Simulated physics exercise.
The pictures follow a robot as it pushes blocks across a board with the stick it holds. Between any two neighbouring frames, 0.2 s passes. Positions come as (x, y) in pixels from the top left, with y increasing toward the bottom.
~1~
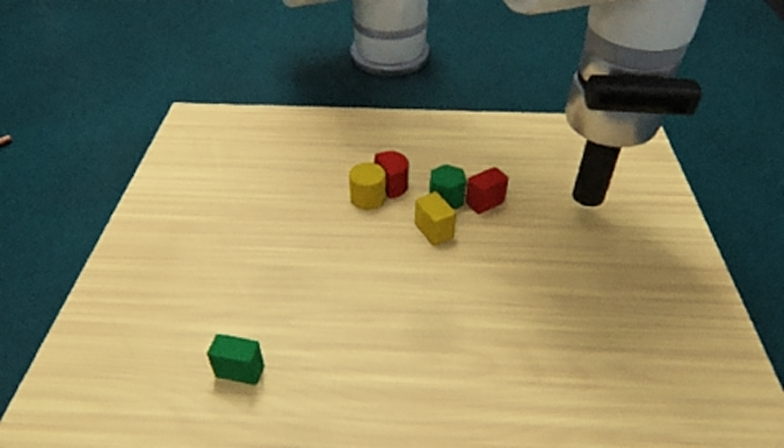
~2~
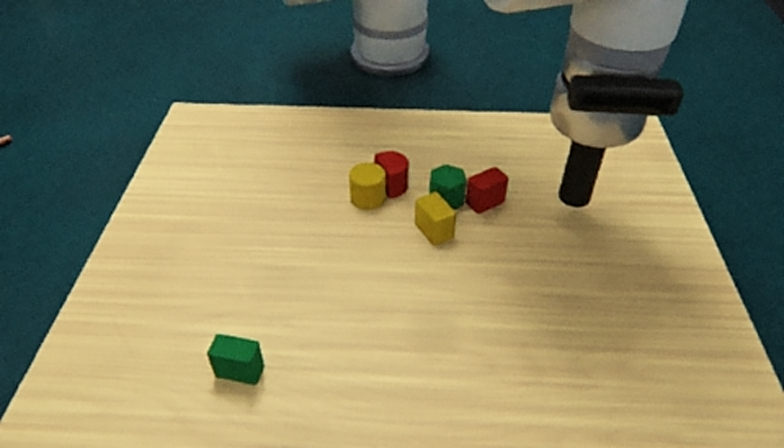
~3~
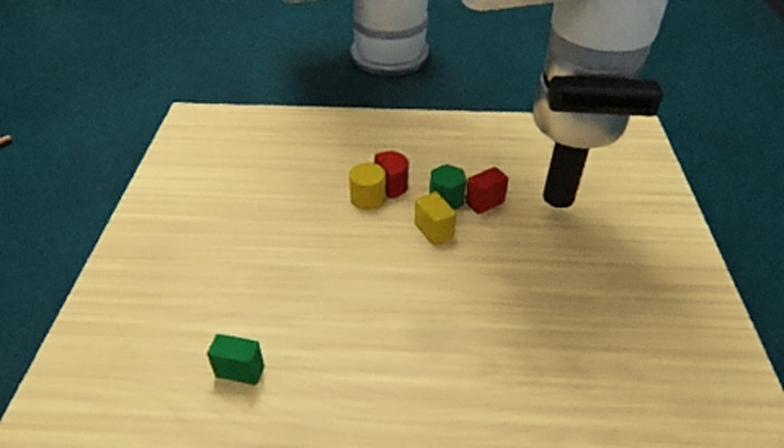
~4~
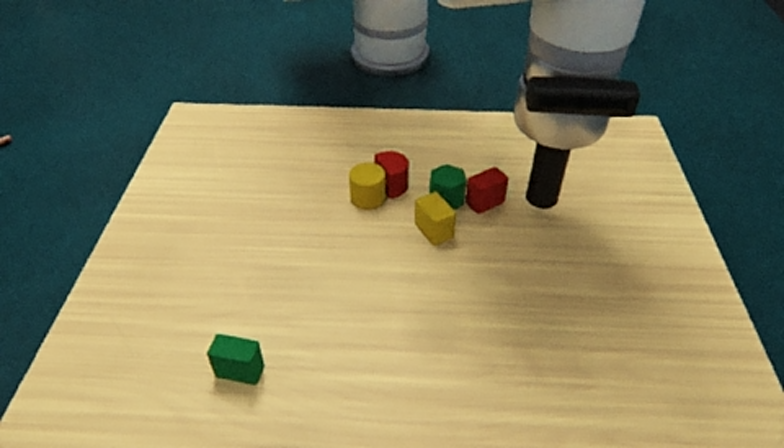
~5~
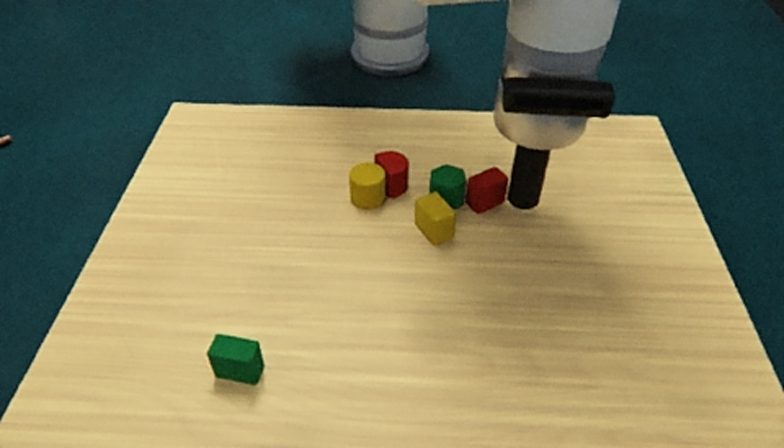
A robot arm holding a short black stick slid it steadily left across the wooden table toward a small group of red, green and yellow blocks, while all the blocks stayed still.
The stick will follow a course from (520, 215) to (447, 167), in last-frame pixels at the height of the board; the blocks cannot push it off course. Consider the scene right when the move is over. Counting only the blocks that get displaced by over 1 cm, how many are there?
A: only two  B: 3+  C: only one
That would be A.
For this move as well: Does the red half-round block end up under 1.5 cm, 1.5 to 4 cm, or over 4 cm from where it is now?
The answer is under 1.5 cm.
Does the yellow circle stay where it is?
Going by the path, yes.
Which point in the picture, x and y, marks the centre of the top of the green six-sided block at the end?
Put as a pixel place, it's (424, 175).
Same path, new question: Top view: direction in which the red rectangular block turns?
My answer: Anticlockwise.
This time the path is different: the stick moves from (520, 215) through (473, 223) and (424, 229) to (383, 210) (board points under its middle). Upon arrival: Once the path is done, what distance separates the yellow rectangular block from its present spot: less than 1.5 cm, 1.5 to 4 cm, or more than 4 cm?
More than 4 cm.
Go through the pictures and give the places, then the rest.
Lower end of the stick (588, 197), tops of blocks, yellow circle (367, 173), red half-round block (393, 161), green six-sided block (449, 175), red rectangular block (489, 178), in the first frame.
Stick (574, 197), blocks as before, in the second frame.
Stick (559, 198), blocks as before, in the third frame.
Stick (542, 199), blocks as before, in the fourth frame.
Stick (523, 199), yellow circle (367, 173), red half-round block (393, 161), green six-sided block (449, 175), red rectangular block (489, 178), in the fifth frame.
The first path, step by step. One third of the way, stick (496, 182); green six-sided block (442, 177); red rectangular block (469, 170), turned 60° anticlockwise.
Two thirds of the way, stick (472, 167); green six-sided block (427, 175), turned 25° anticlockwise; red rectangular block (444, 160), turned 90° anticlockwise.
At the end, stick (448, 152); yellow circle not moved; red half-round block not moved; green six-sided block (424, 175), turned 40° anticlockwise; red rectangular block (436, 157), turned 100° anticlockwise.
